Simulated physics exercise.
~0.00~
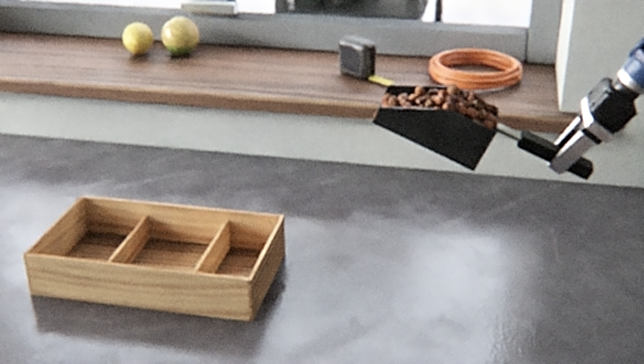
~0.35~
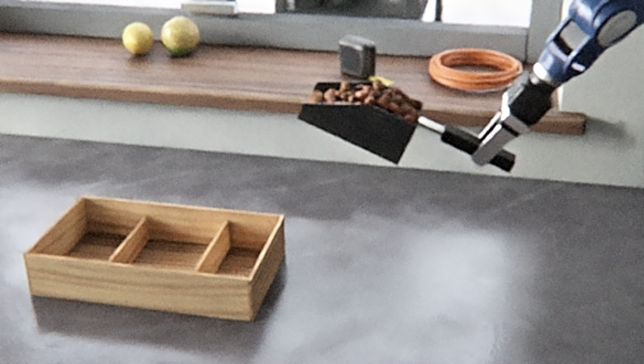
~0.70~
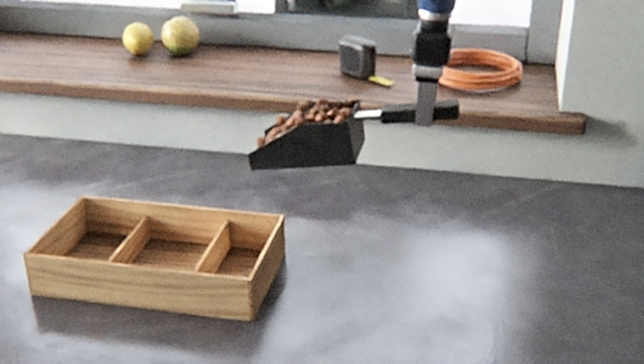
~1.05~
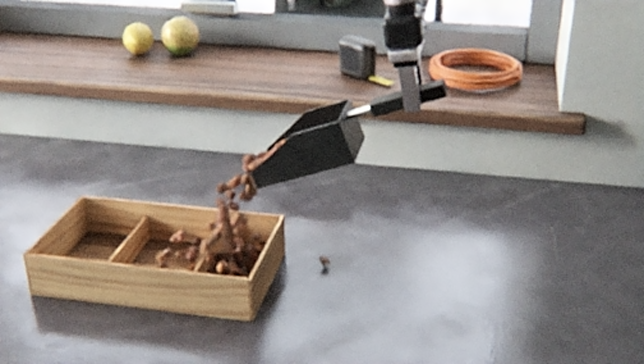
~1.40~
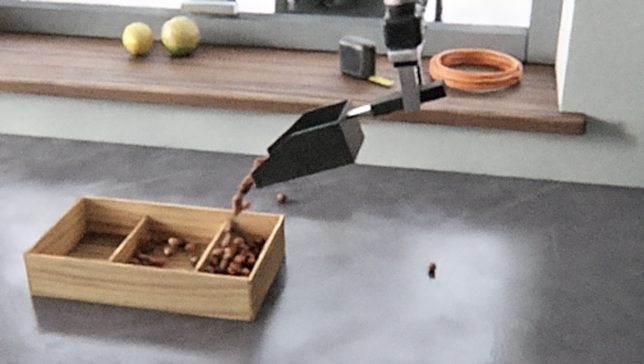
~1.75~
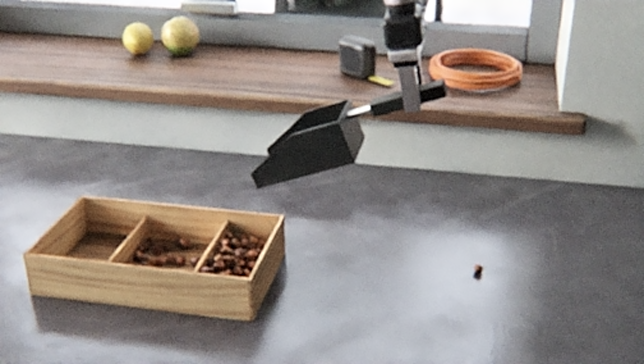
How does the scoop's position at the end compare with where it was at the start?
The scoop starts farther to the right, in front of the orange coil, and ends clearly farther left, near the right end of the wooden box, at nearly the same height in the view.
